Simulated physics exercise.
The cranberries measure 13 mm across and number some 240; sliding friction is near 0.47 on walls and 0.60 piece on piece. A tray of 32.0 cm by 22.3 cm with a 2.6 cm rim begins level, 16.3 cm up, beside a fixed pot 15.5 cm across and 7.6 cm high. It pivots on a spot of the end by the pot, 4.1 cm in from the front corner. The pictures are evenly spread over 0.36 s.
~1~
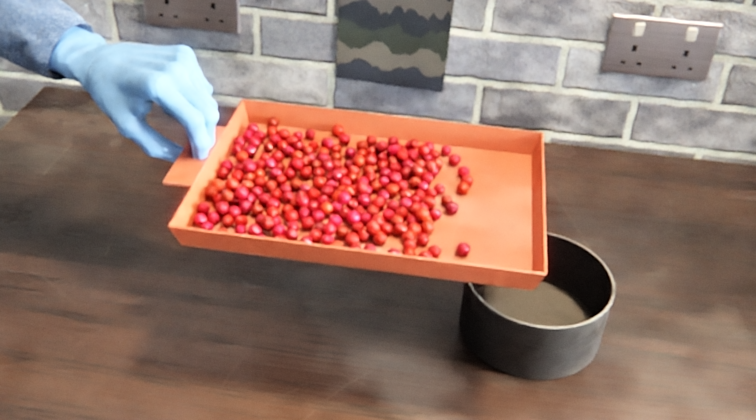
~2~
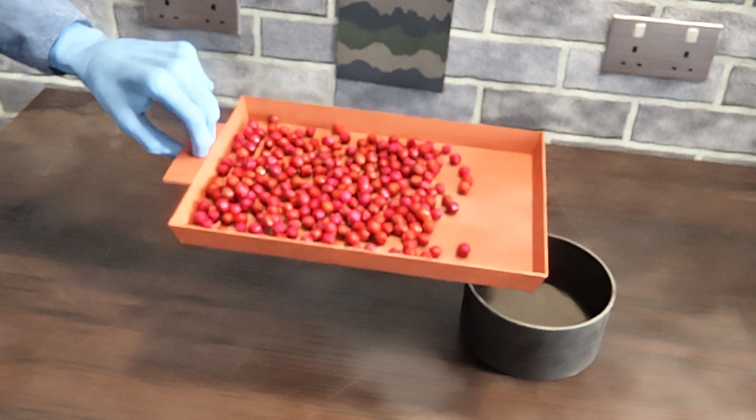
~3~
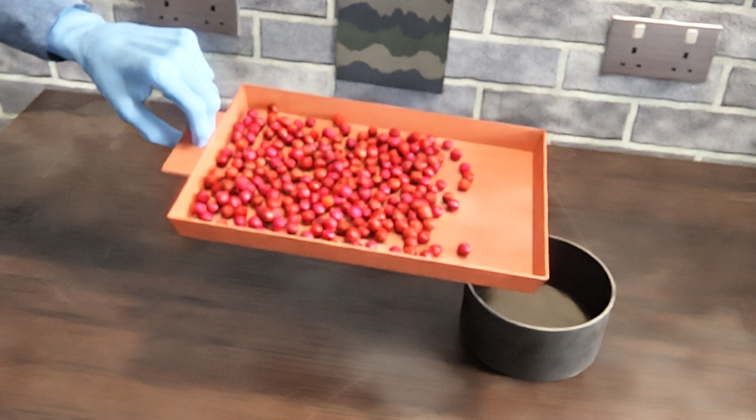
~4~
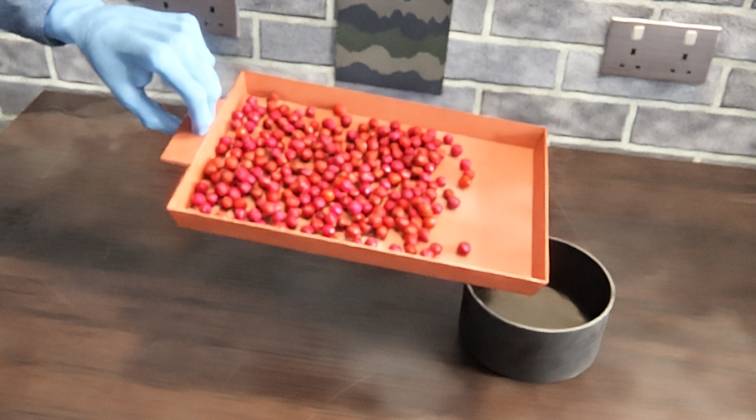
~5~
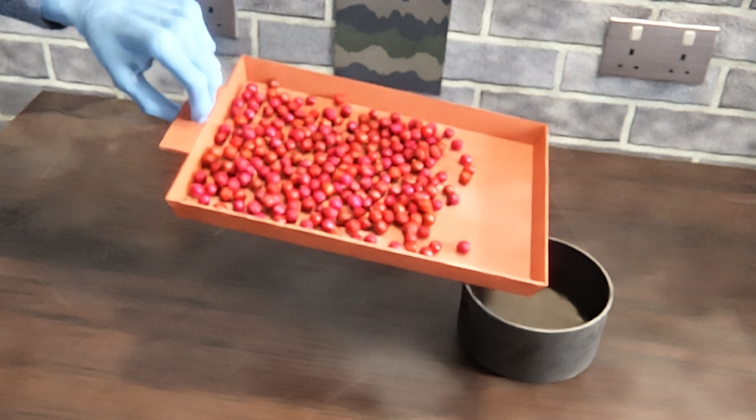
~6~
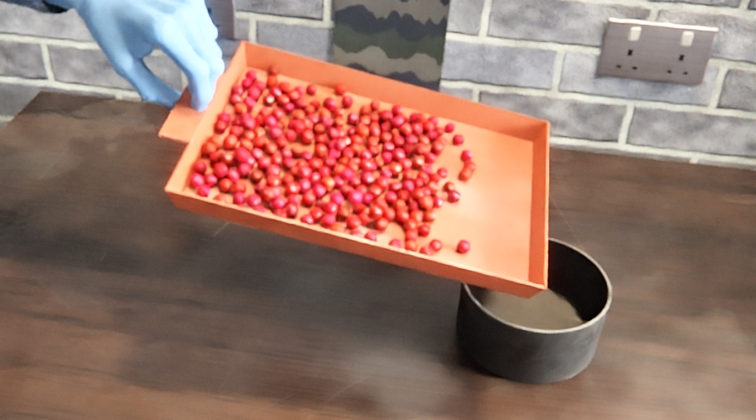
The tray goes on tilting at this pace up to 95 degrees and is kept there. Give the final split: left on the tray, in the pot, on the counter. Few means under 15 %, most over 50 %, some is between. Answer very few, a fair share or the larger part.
Tray very few, pot very few, counter the larger part.
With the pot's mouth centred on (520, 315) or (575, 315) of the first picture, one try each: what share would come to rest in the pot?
Some 20 and 25 per cent.
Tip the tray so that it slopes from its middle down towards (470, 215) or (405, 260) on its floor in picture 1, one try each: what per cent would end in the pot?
Some 20 and 0 per cent.
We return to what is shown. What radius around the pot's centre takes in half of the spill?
About 18 cm.
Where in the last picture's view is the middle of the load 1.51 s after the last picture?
At about (510, 184).
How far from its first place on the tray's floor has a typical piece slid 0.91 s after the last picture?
About 9 cm.
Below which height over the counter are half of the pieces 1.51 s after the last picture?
Roughly 26 cm.
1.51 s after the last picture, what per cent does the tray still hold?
Roughly 100 per cent.
Then, 0.91 s after the last picture, tilt 51 degrees; the tray holds 100 %, the pot 0 %.
Then, 1.51 s after the last picture, tilt 76 degrees; the tray holds 100 %, the pot 0 %.
Then, 2.16 s after the last picture, tilt 95 degrees; the tray holds 0 %, the pot 0 %.
In the end, tray 0 %, pot 0 %, counter 100 %.
